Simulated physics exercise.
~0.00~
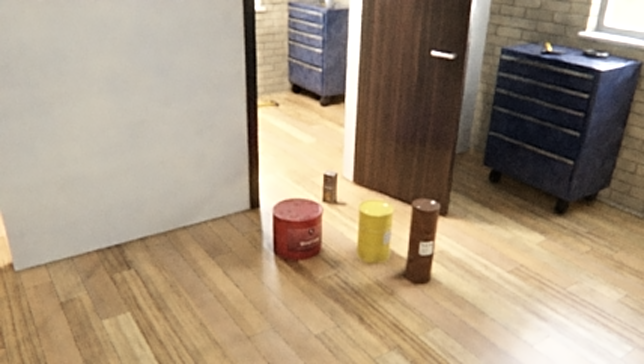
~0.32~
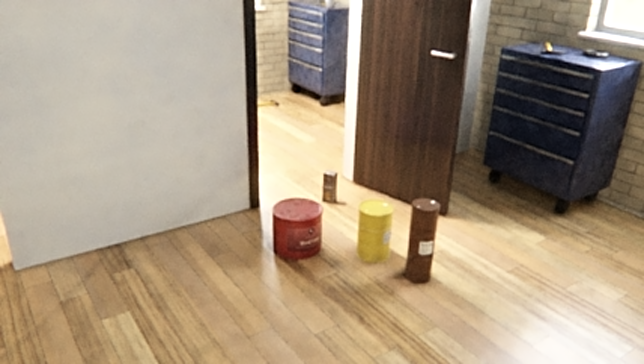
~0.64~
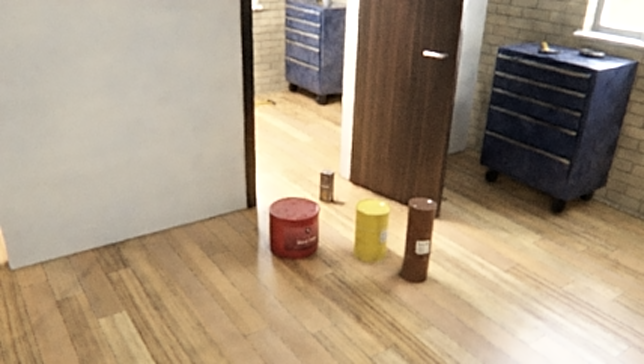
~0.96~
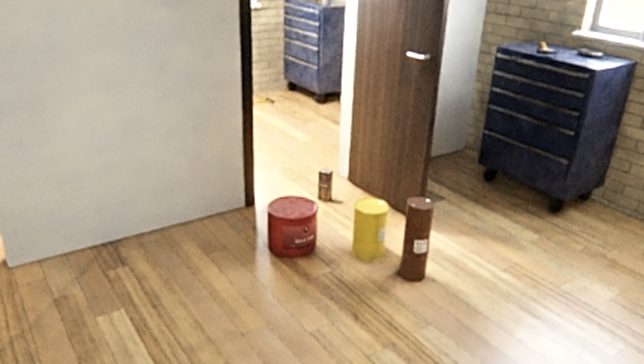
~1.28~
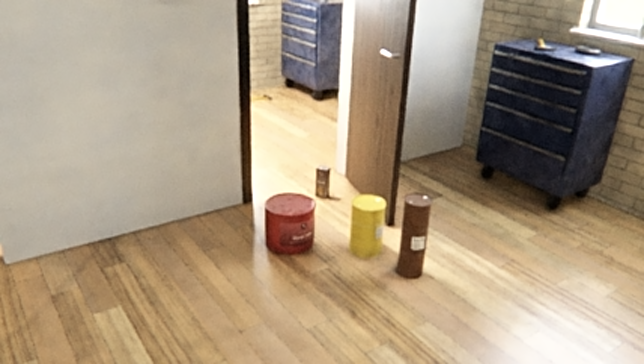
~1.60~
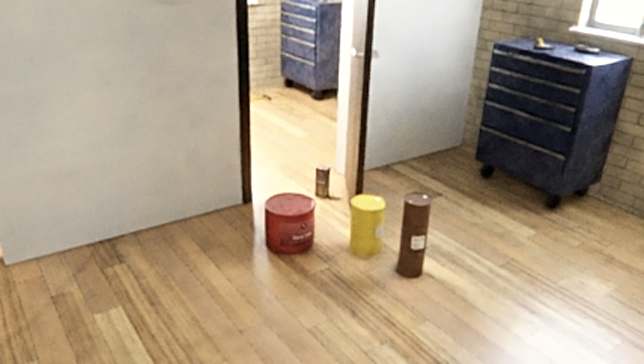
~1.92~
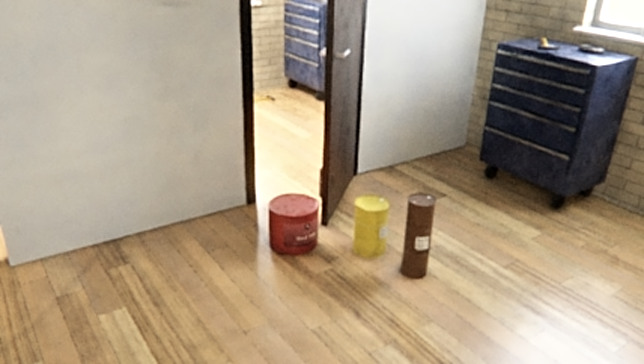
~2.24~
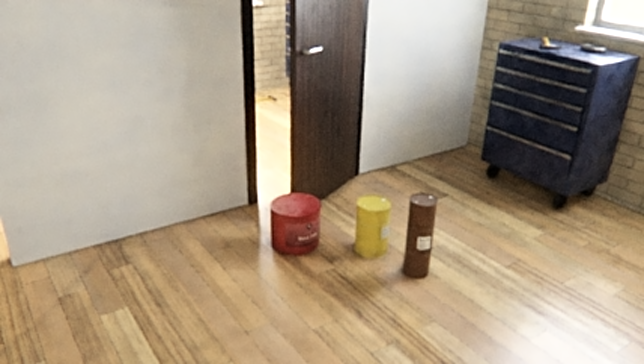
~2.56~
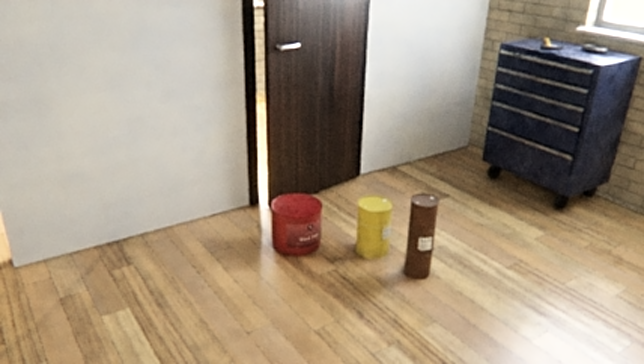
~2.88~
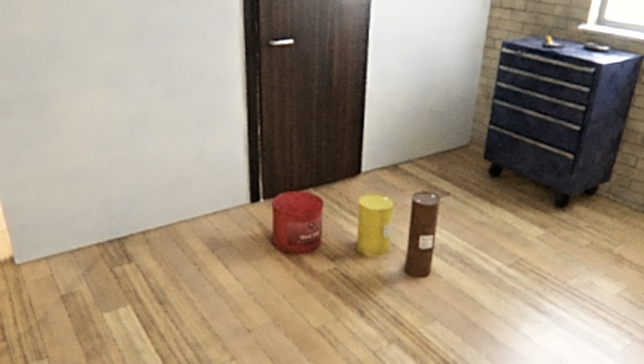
The dark wooden door swings shut, hiding the small can behind it from view.
